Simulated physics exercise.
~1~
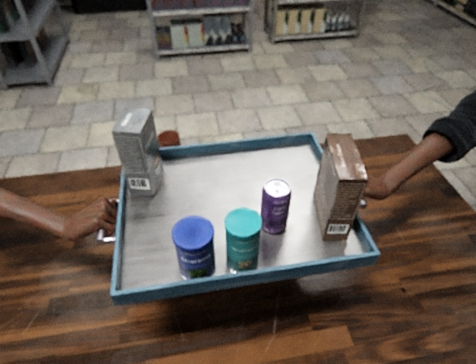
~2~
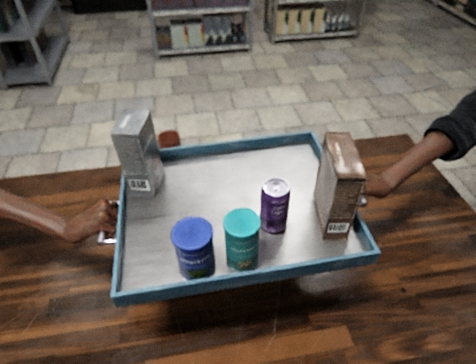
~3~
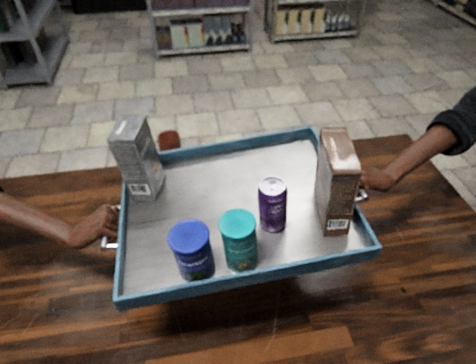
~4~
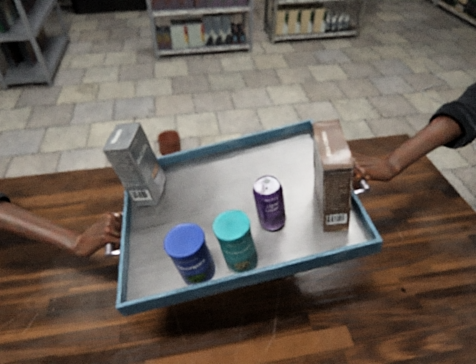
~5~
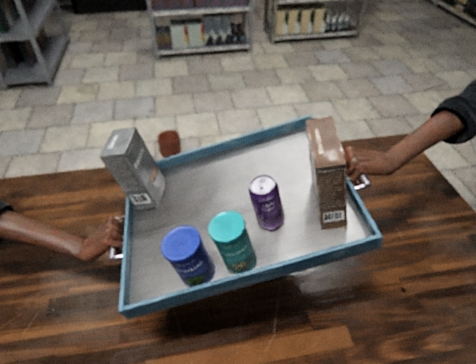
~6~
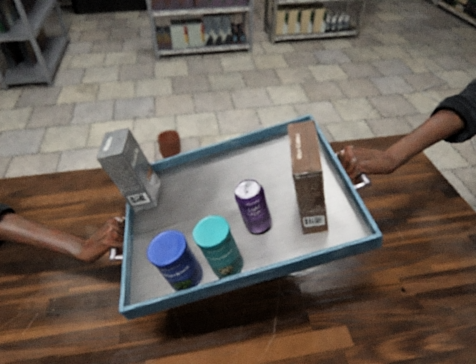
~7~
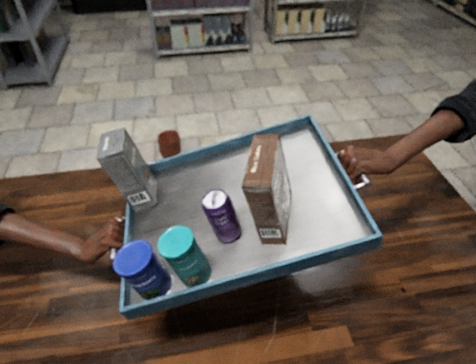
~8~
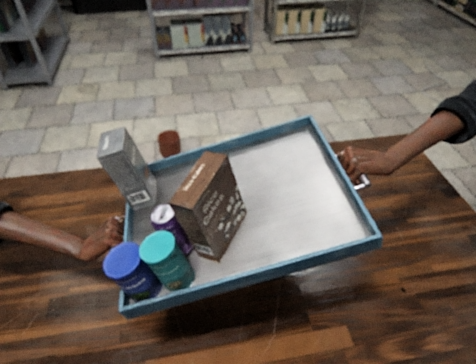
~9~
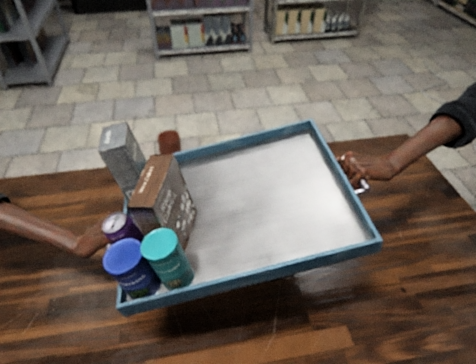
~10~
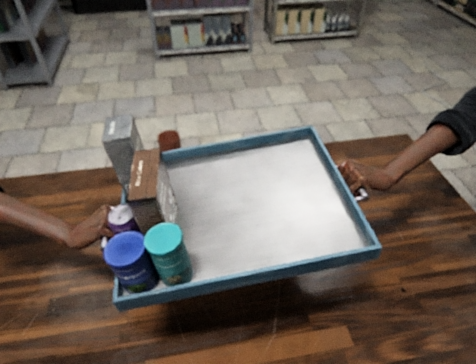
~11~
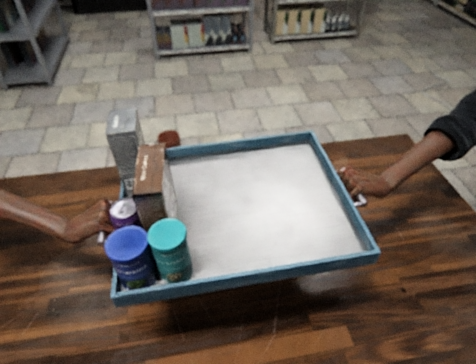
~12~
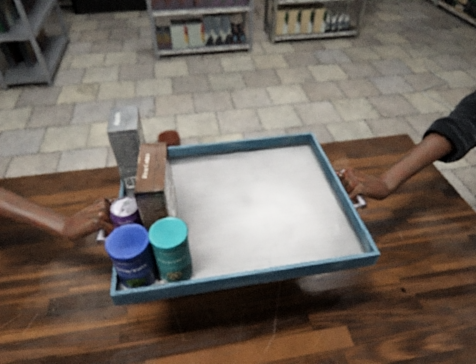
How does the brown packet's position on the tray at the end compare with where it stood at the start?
At the start the brown packet stands near the right side of the tray. By the end it is over at the left side, close to the grey carton and the tins.
Two hands tilting a blue-rimmed tray down to the left, sliding packet and tins leftward beside grey carton, then levelling it.
